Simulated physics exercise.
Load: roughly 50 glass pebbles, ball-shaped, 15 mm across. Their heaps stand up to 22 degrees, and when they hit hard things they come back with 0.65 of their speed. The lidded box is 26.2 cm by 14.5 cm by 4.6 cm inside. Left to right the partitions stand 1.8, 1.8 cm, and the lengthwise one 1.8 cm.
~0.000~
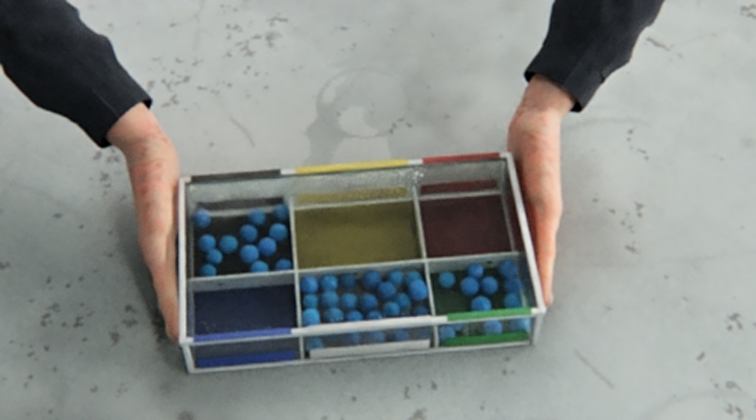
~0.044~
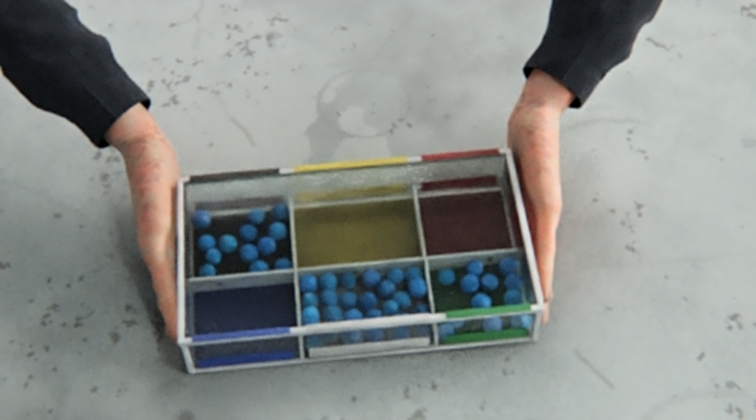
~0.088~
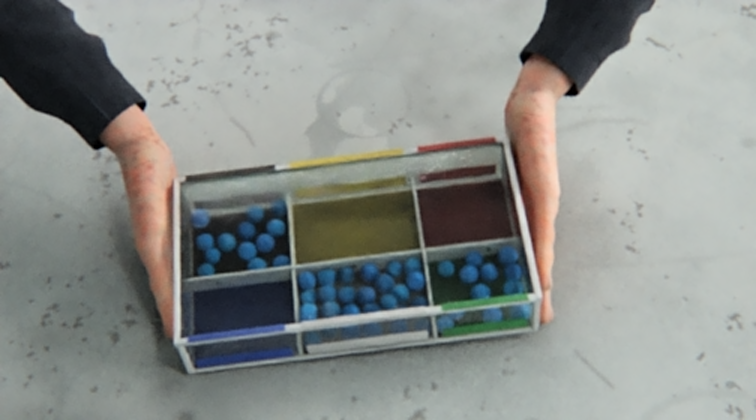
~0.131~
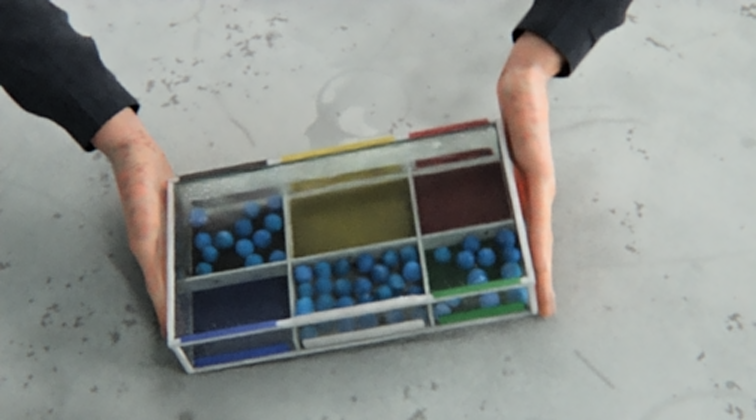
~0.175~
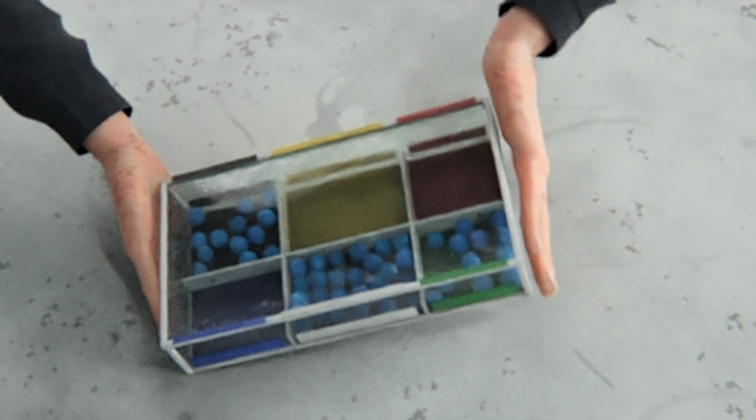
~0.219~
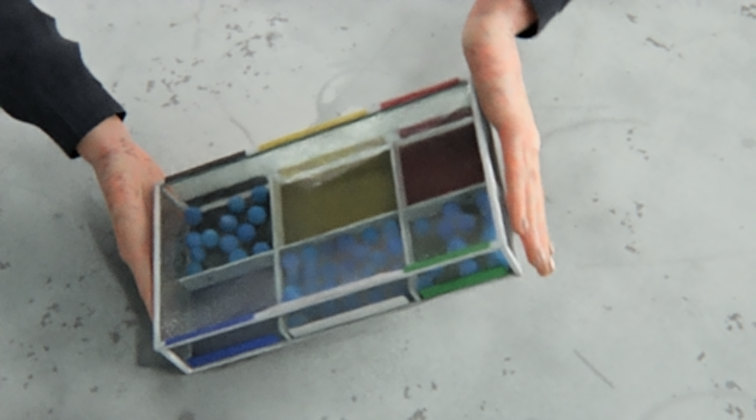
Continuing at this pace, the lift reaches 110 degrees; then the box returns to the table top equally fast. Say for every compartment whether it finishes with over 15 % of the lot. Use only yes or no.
Red: No; blue: Yes; green: No; yellow: No; white: No; black: Yes.
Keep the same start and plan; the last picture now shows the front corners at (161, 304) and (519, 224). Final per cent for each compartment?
It comes out as red at 0 percent, blue at 0 percent, green at 0 percent, yellow at 5 percent, white at 0 percent and black at 90 percent.
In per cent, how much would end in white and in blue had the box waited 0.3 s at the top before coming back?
Result - white: 0 %, blue: 60 %.
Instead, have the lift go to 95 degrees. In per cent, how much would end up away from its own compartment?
Roughly 70 percent would.
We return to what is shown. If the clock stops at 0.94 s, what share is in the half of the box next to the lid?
90 per cent, give or take.
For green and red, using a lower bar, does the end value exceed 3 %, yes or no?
For green, it does not; for red, it does not.
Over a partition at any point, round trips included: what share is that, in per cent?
Estimate: Some 75 per cent.
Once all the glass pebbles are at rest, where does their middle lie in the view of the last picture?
(240, 294) or so.
After 0.94 s, tilt 109 degrees; blue 20 %, green 5 %, yellow 5 %, white 45 %, black 25 %.
Then, at 1.42 s, tilt 47 degrees; blue 50 %, white 10 %, black 40 %.
After 1.97 s, tilt 0 degrees; blue 55 %, white 10 %, black 40 %.
By 2.8 s all is still; red 0 %, blue 55 %, green 0 %, yellow 0 %, white 10 %, black 40 %.
